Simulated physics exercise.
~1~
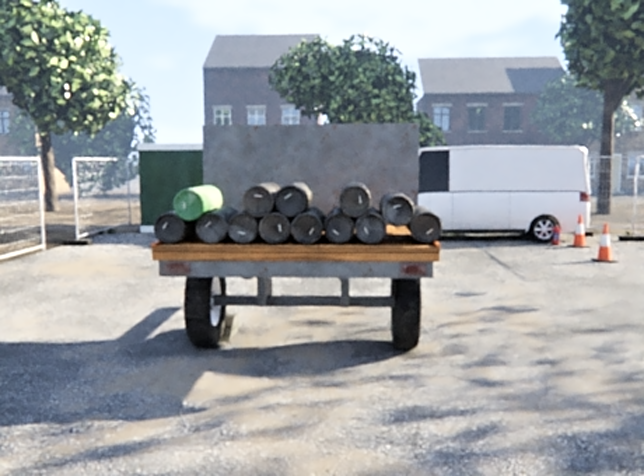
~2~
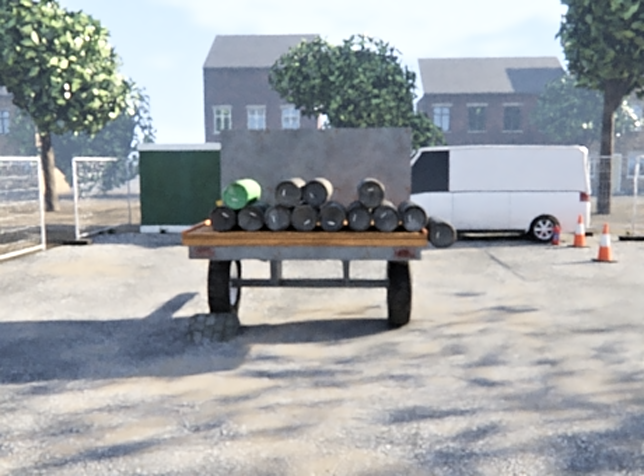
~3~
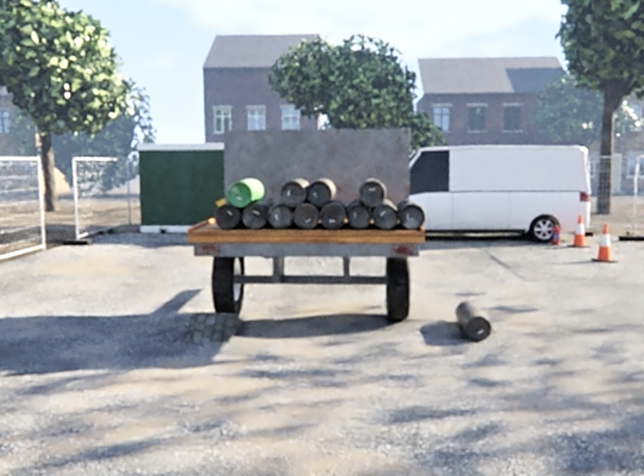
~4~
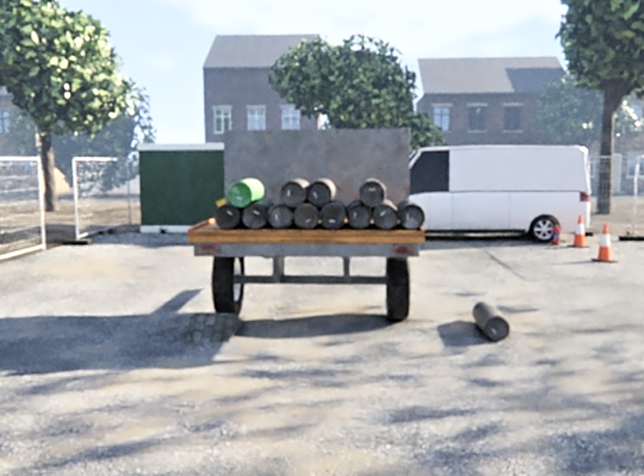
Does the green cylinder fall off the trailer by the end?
No, the green cylinder stays on the trailer, resting on top of other cylinders.
A trailer of cylinders tips, settles and stops, dropping one dark cylinder on the right.
